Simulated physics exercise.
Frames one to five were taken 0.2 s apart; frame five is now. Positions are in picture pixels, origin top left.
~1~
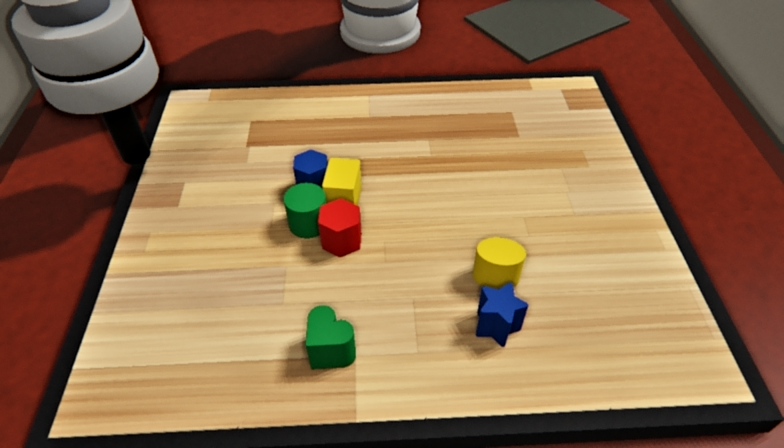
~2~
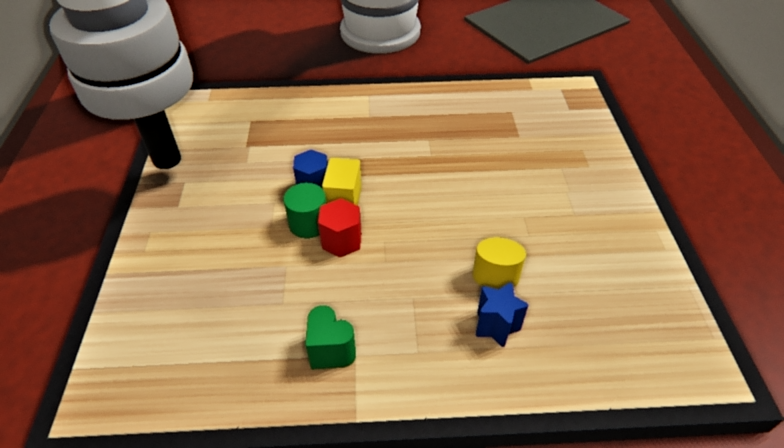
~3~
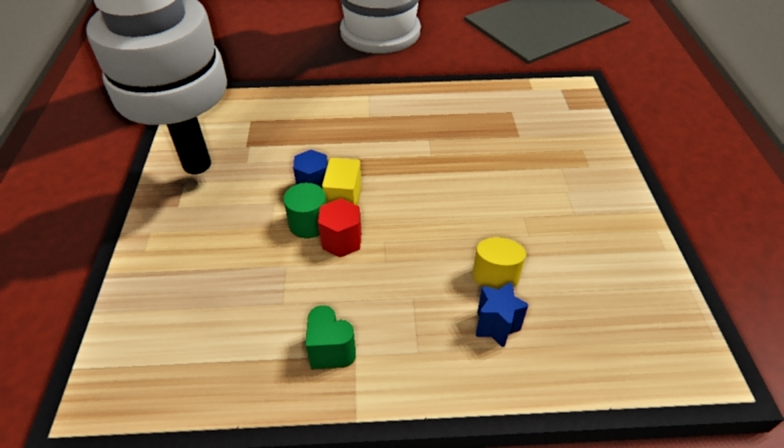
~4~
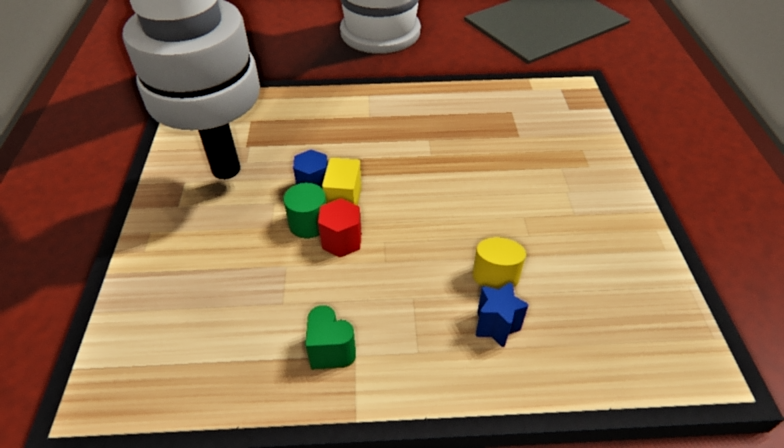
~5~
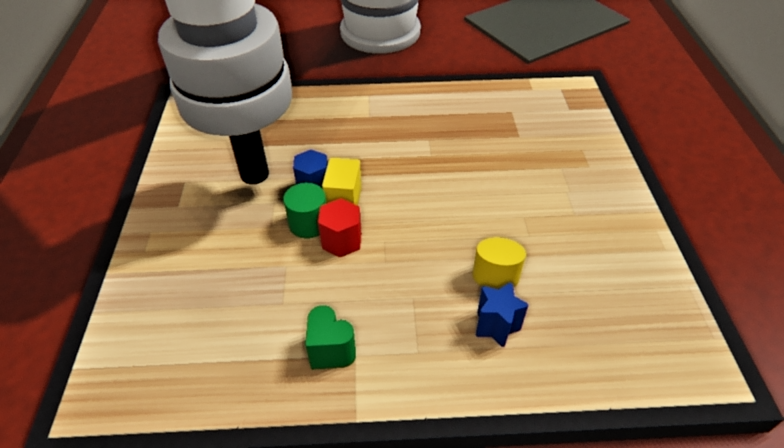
A grey and white machine arm with a black rod pointing down hangs over the upper left of a pale wooden board with black edges on a red surface, seen from above at a slant. Blue, yellow, green and red blocks cluster left of centre, a green heart sits below, and a yellow cylinder and blue star lie right. The arm glides steadily rightward and slightly down towards the cluster, while the blocks and camera stay still.
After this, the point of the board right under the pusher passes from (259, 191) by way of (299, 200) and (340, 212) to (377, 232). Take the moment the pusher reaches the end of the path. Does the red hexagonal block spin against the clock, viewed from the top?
Yes, that is what happens.
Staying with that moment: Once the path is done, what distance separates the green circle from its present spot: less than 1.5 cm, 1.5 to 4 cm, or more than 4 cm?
It ends 1.5 to 4 cm away.
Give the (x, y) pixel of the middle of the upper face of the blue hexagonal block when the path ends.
It will likely be found at (331, 158).
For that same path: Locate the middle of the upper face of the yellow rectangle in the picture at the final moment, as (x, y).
The point I'd pick in the picture is (384, 172).
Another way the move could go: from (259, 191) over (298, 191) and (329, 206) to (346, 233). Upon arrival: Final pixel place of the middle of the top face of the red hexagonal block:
My prediction: (349, 234).
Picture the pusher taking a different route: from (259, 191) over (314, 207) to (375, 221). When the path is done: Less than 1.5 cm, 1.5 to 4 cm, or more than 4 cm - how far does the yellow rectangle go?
The over 4 cm band.
What follows on the original path. One third of the way, pusher at (297, 186); blue hexagonal block at (321, 160), turned 30° anticlockwise; yellow rectangle at (347, 171), turned 20° clockwise.
Two thirds of the way, pusher at (339, 198); green circle at (316, 207); blue hexagonal block at (331, 158), turned 65° anticlockwise; red hexagonal block at (347, 227), turned 35° anticlockwise; yellow rectangle at (374, 170).
At the end, pusher at (376, 217); green circle at (316, 207); blue hexagonal block at (331, 158), turned 65° anticlockwise; red hexagonal block at (347, 227), turned 35° anticlockwise; yellow rectangle at (384, 172), turned 25° anticlockwise.
